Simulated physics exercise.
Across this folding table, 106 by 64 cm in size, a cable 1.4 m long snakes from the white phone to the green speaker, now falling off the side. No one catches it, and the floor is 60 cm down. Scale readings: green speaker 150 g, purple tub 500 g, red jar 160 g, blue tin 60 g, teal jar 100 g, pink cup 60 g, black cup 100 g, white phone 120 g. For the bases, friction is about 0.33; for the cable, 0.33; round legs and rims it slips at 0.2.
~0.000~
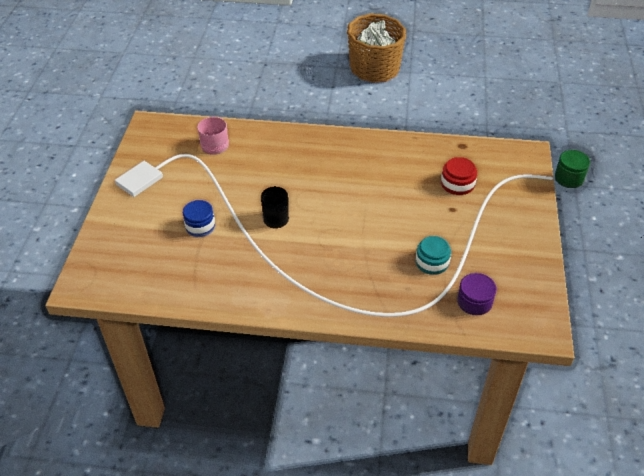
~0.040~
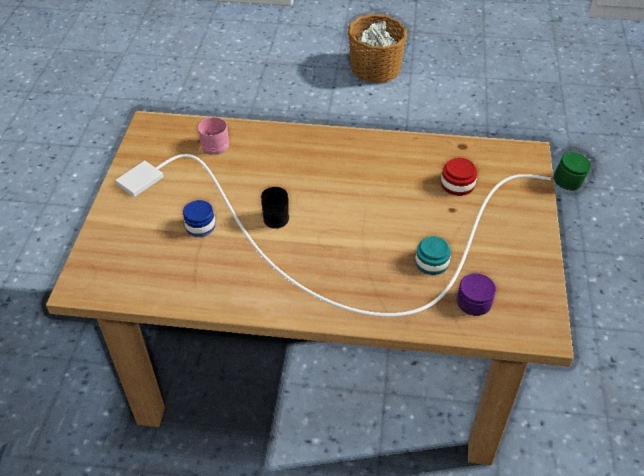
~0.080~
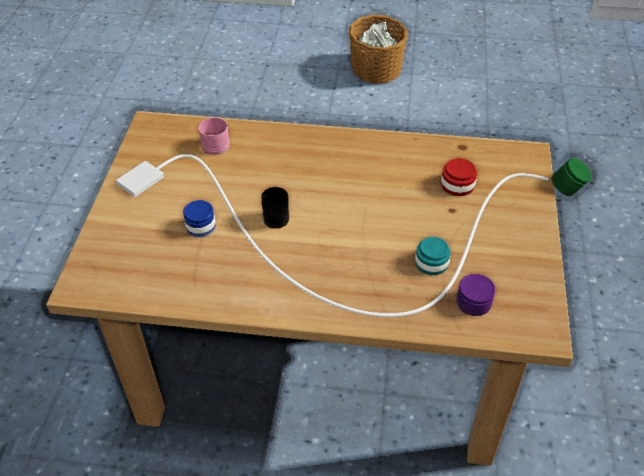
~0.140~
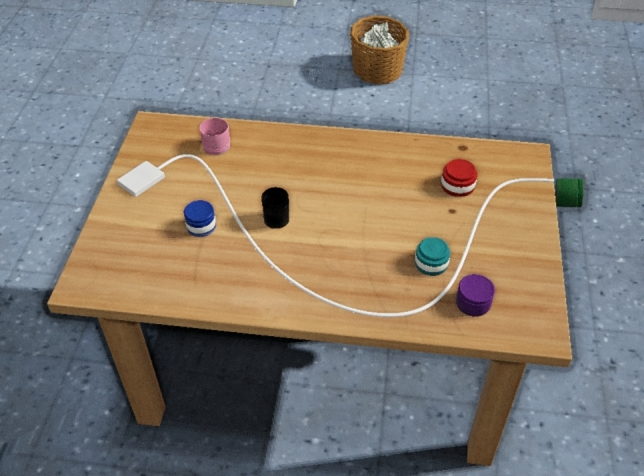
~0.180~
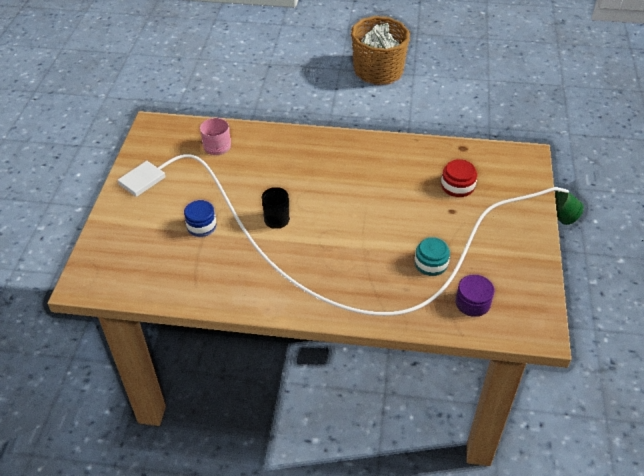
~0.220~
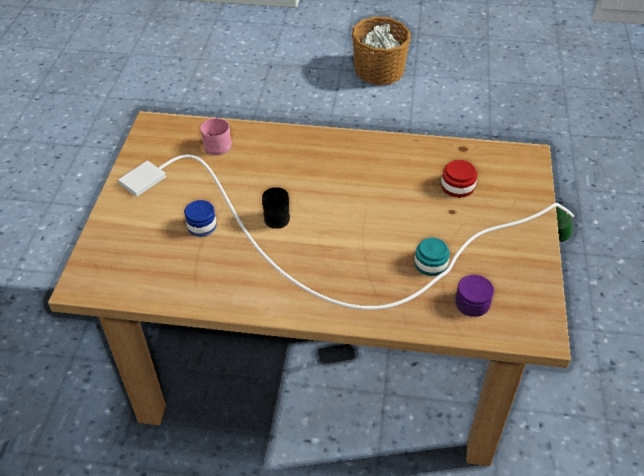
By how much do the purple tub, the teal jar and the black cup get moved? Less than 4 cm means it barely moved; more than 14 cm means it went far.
In the end the purple tub barely moves, the teal jar covers a medium distance, the black cup barely moves.
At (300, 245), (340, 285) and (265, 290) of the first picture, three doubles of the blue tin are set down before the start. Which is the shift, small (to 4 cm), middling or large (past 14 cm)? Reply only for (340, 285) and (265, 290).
Result, in order: Major / minor.
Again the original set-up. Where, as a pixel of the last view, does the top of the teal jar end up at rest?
It comes to rest close to (440, 214).
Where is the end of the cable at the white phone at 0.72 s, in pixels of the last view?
Pixel estimate: (195, 219).
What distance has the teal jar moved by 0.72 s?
The teal jar is 10 cm out of place.
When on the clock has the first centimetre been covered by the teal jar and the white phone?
Teal jar 0.38 s; white phone 0.40 s, roughly.
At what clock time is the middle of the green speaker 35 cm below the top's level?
Roughly 0.34 s.
By 0.5 s, the cable's tail end at (171, 201); teal jar 5 cm off its start, black cup 1 cm off its start, green speaker over the edge.
By 0.7 s, the cable's tail end at (195, 219); teal jar 10 cm off its start, black cup 1 cm off its start, white phone 16 cm off its start.
By 1.0 s, the cable's tail end at (195, 219); teal jar 10 cm off its start at (439, 214), black cup 1 cm off its start at (277, 193), white phone 16 cm off its start at (196, 200).
By 1.2 s, the cable's tail end at (195, 219); teal jar 10 cm off its start, black cup 1 cm off its start, white phone 16 cm off its start.
By 2.4 s, the cable's tail end at (195, 219); teal jar 10 cm off its start at (440, 214), black cup 1 cm off its start at (277, 193), purple tub 0 cm off its start at (476, 288), white phone 16 cm off its start at (196, 200).
